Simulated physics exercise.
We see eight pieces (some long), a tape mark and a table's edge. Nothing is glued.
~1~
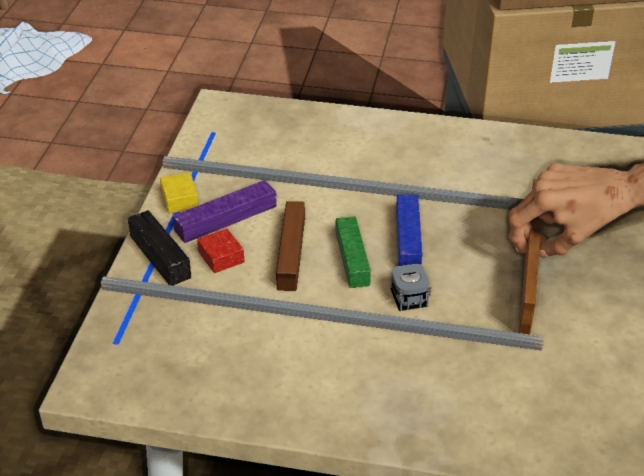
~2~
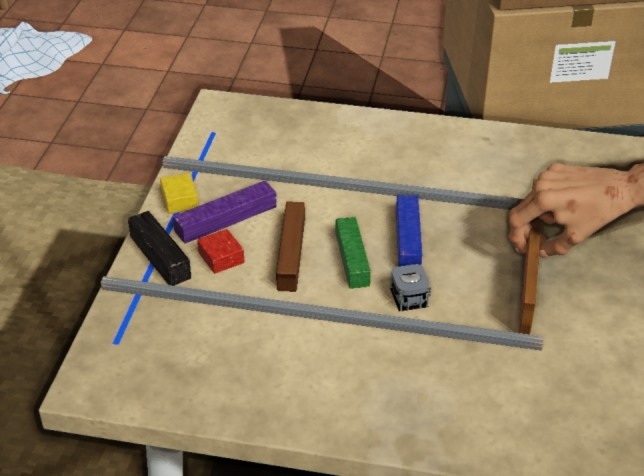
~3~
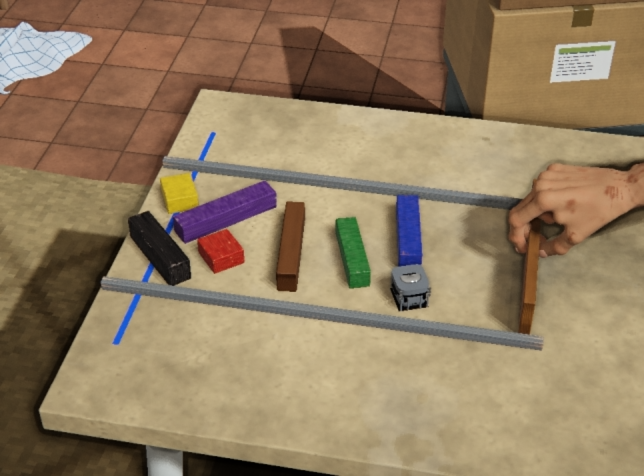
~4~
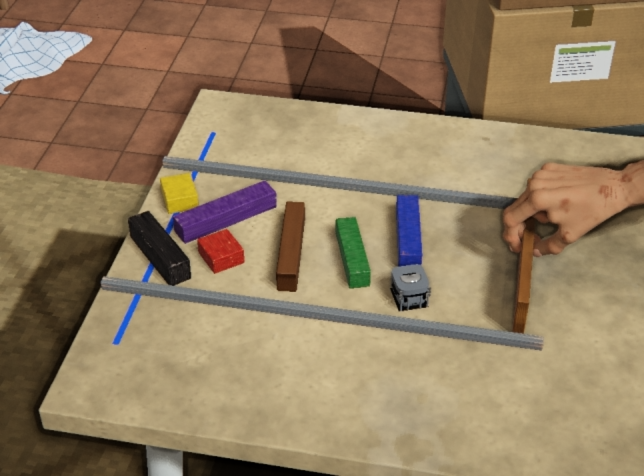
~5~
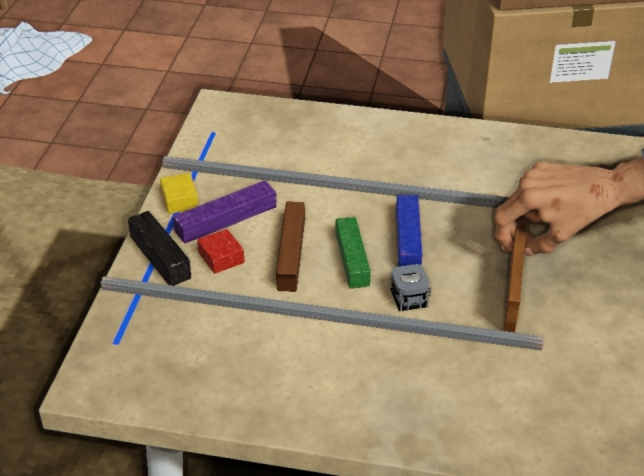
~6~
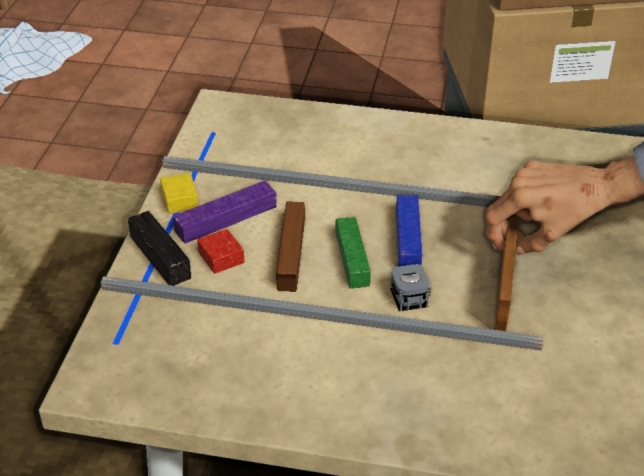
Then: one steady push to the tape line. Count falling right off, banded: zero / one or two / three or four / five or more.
Band: Five or more.
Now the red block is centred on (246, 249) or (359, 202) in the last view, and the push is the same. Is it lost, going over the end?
Well, in the first try it leaves the top, and in the second it is not lost.
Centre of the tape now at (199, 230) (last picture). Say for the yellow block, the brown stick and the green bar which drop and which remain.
OK, so the yellow block comes off, the brown stick stays where it is, and the green bar? It stays where it is.
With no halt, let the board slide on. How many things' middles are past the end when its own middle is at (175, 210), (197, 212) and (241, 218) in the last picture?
Going through the three places, I get 5, 4 and 0.
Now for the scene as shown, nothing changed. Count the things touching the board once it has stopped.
In total, 2.
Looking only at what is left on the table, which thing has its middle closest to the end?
Going by centres, it is the green bar.
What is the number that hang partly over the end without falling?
1 overhanging.
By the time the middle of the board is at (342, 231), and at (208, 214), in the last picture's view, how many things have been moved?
Counts: 4 and 8.
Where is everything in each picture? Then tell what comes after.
The first frame shows yellow block (179, 193); black bar (159, 247); purple bar (226, 211); board (532, 255); tape (170, 226).
The second frame shows black bar (159, 248); green bar (353, 252).
The third frame shows purple bar (226, 212); board (532, 255).
The fourth frame shows yellow block (179, 193); brown stick (291, 245).
The fifth frame shows black bar (159, 248); red block (221, 251).
The sixth frame shows yellow block (179, 193); black bar (159, 248); purple bar (226, 212); board (509, 252); tape (170, 226).
A little later, none off yet; yellow block at rest near (179, 193); black bar at rest near (159, 248); purple bar at rest near (226, 212).
When it is over, the number that fall off is five or more; down, brown stick, red block, purple bar, black bar and yellow block.
